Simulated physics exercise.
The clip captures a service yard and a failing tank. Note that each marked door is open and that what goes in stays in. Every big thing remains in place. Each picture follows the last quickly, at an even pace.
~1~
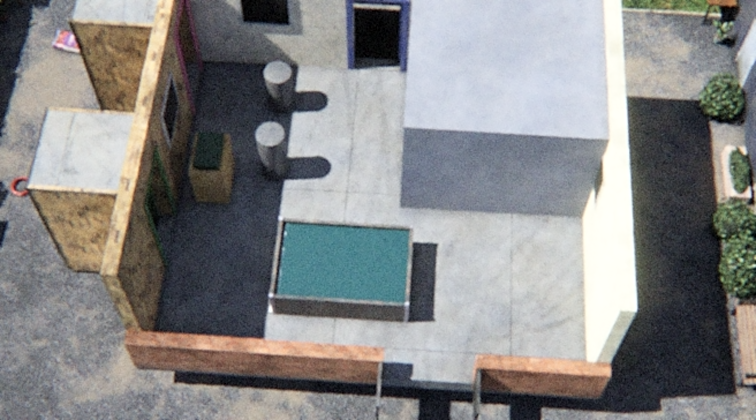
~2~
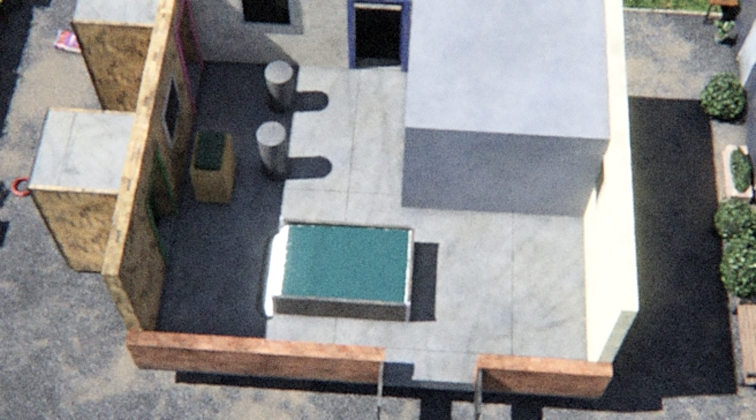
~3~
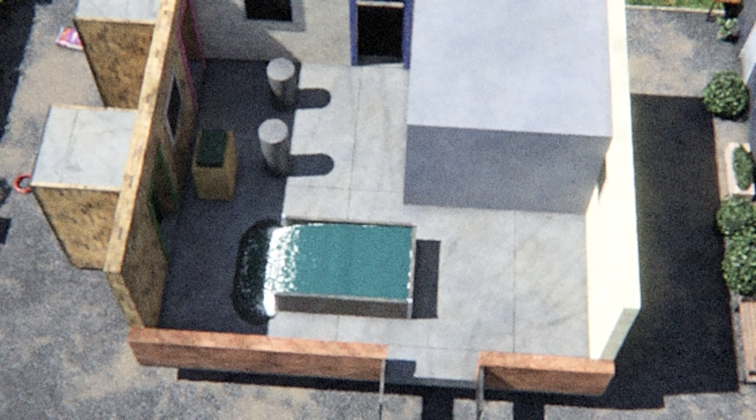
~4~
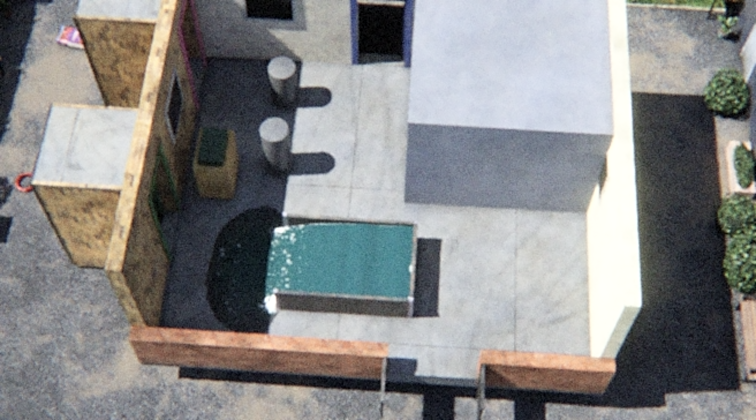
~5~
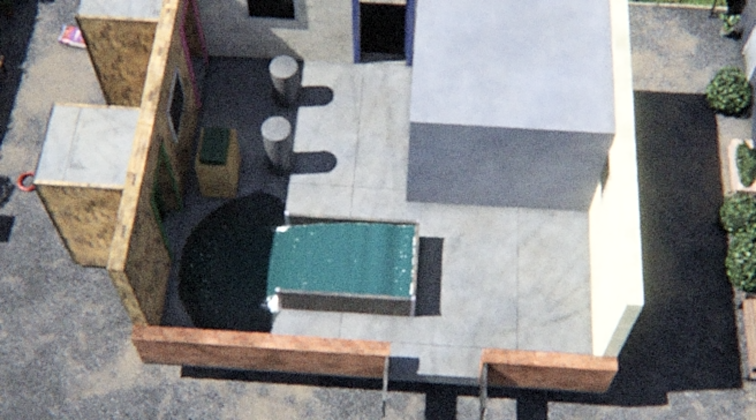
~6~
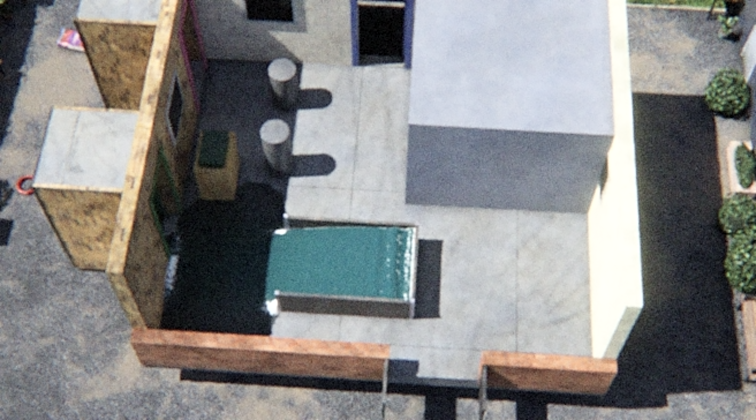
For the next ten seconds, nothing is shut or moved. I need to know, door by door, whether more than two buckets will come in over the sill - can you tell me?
Sure. At the green door, more than two will. At the pink door, no more than two will. At the blue door, no more than two will.
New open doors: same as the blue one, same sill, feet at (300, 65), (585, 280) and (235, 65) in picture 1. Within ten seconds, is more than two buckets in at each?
In sequence: Falls short, falls short, exceeds it.
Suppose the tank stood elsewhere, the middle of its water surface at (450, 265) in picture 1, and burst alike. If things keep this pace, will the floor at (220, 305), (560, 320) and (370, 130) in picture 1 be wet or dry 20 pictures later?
Going through the three places: In the spill, out of reach, out of reach.
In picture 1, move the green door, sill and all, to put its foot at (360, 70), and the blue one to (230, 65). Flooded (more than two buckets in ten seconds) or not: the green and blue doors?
Outcome - green: Comes in under it, blue: Breaks the limit.
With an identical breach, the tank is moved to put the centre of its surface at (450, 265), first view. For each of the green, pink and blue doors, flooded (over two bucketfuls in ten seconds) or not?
The green door tops the threshold, the pink door remains within limit, and the blue door tops the threshold.
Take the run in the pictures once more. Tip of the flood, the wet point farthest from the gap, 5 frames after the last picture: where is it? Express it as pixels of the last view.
Somewhere close to (190, 158).
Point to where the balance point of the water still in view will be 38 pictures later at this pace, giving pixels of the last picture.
At roughly (288, 238).
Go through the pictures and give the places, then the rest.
In the first frame, still water in the open tank at (343, 263).
In the second frame, water pours out at (281, 268) and has run to (267, 314).
In the third frame, water pours out at (283, 267) and has run to (247, 316).
In the fourth frame, the front is at (221, 313), out from the gap at (284, 266).
In the fifth frame, the front is at (184, 290), out from the gap at (287, 265).
In the sixth frame, water pours out at (286, 268) and has run to (163, 315).
A moment on, water covers 20 % of the floor; the green door over two buckets in, the pink door not reached, the blue door not reached.
Next, water covers 25 % of the floor; the green door far over two buckets in, the pink door not reached, the blue door not reached.
Then, water covers 40 % of the floor; the green door far over two buckets in, the pink door wet at the sill, nothing in, the blue door not reached.
Later, water covers 75 % of the floor; the green door far over two buckets in, the pink door wet at the sill, nothing in, the blue door wet at the sill, nothing in.
In the end, water covers 95 % of the floor; the green door far over two buckets in, the pink door wet at the sill, nothing in, the blue door under two buckets in.
